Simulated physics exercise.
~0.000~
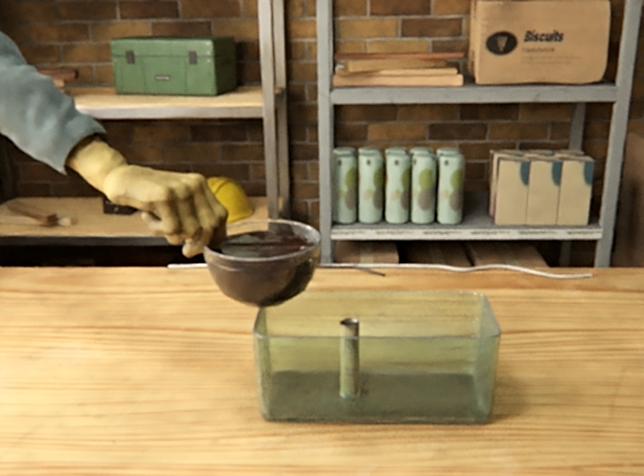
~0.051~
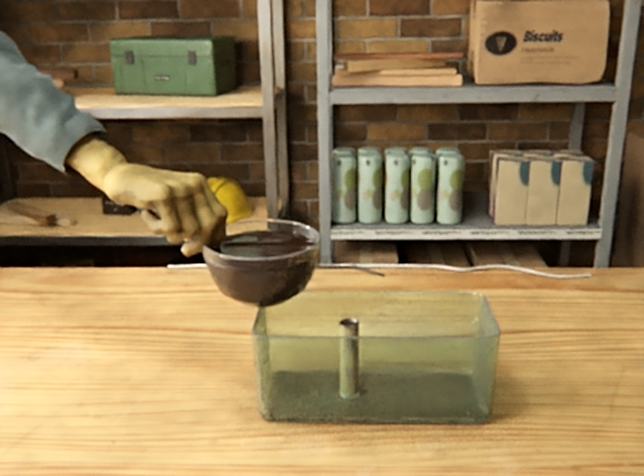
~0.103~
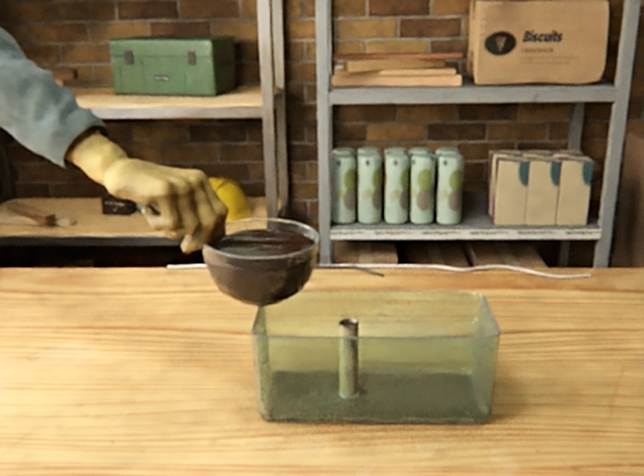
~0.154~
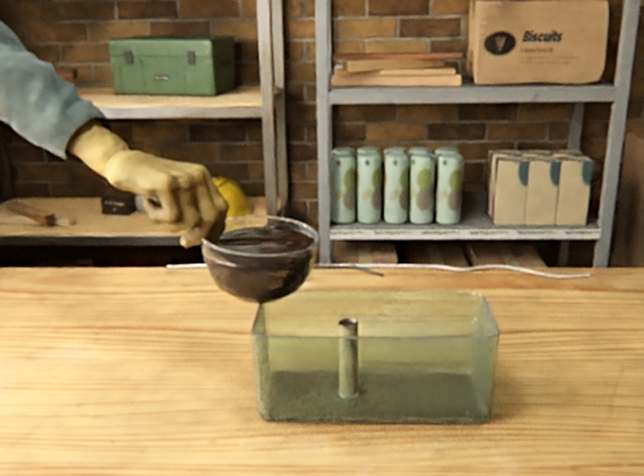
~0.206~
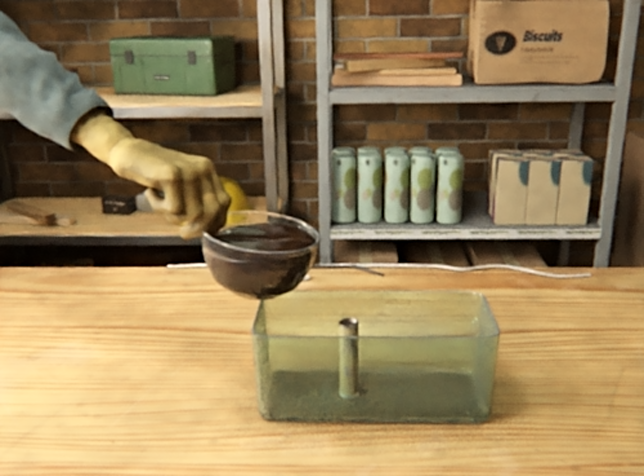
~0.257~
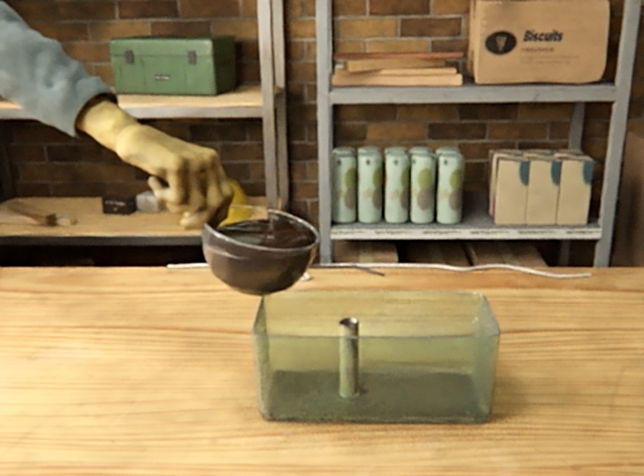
A person's gloved hand gradually tilts a round bowl of dark liquid above a long basin.
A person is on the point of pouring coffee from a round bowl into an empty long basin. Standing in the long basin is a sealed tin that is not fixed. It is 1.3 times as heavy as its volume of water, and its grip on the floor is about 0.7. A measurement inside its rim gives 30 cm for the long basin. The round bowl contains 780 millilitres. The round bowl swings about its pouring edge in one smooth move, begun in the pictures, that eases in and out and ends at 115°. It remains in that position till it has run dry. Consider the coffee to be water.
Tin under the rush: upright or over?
Upright.
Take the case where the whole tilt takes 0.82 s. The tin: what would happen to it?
Then the tin tumbles.
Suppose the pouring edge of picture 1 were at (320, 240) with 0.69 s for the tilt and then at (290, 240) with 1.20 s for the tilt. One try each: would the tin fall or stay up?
Run one: It tumbles. Run two: It does not tip.
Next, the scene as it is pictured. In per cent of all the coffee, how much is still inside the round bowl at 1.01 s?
Close to 1 percent of the whole amount.
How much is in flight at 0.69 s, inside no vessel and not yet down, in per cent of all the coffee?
Some 36 per cent, I reckon.
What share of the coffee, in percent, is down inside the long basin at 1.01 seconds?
Some 90 per cent.
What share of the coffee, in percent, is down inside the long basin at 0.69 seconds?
18 %, give or take.
After 0.69 s the tilt is 71° and 46 per cent is still to pour; the tin stands where it began.
After 1.01 s the tilt is 108° and 1 per cent is still to pour; the tin stands where it began.
After 1.34 s the tilt is 115° and 0 per cent is still to pour; the tin stands where it began.
After 1.70 s the tilt is 115° and 0 per cent is still to pour; the tin stands where it began.
In the end the tin stands where it began.
